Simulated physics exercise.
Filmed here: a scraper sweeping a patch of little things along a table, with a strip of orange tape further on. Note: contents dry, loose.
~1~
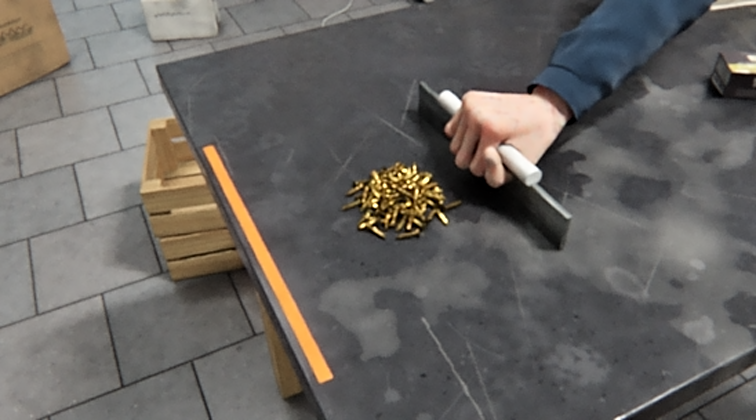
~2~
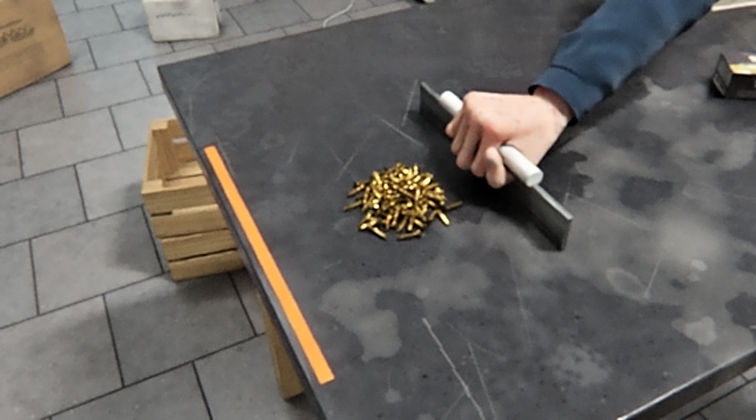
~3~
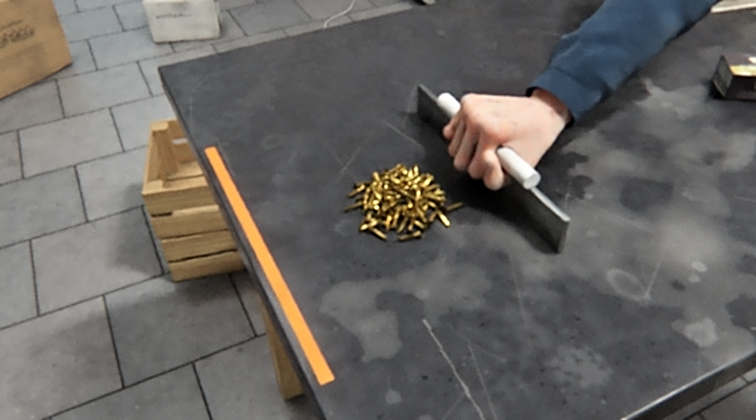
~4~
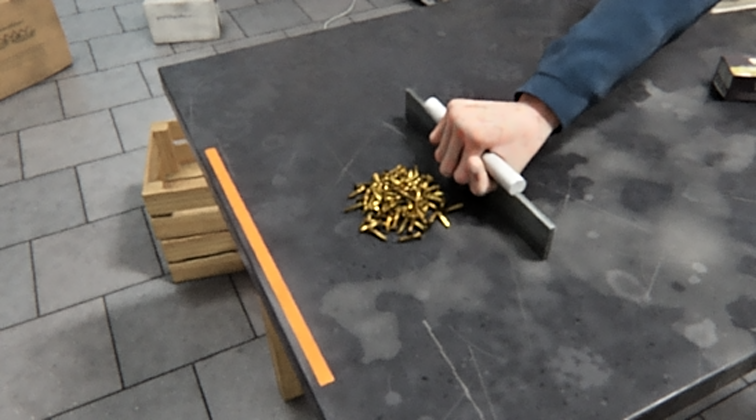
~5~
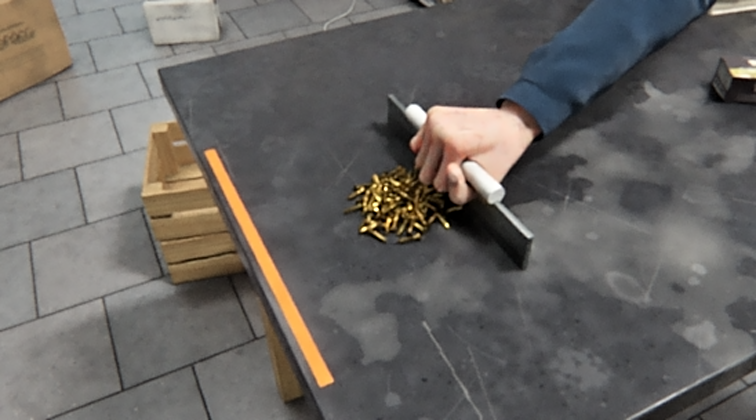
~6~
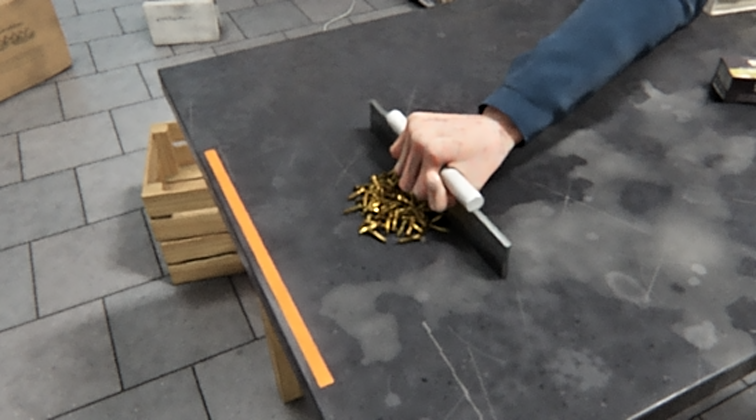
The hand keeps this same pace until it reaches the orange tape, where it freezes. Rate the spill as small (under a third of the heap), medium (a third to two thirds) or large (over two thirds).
Large.
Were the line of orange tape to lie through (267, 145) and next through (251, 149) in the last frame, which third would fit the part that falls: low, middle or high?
Under a third, then under a third.
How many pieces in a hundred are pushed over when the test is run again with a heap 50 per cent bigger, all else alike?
About 100 in a hundred.
Just after the last frame, scraper still moving, near (339, 192); heap all on the table, its front near (277, 232).
A moment on, scraper stopped at the orange tape; heap the larger part over the edge.
Further on, scraper stopped at the orange tape; heap every one over the edge.
When it is over, scraper stopped at the orange tape; heap every one over the edge.
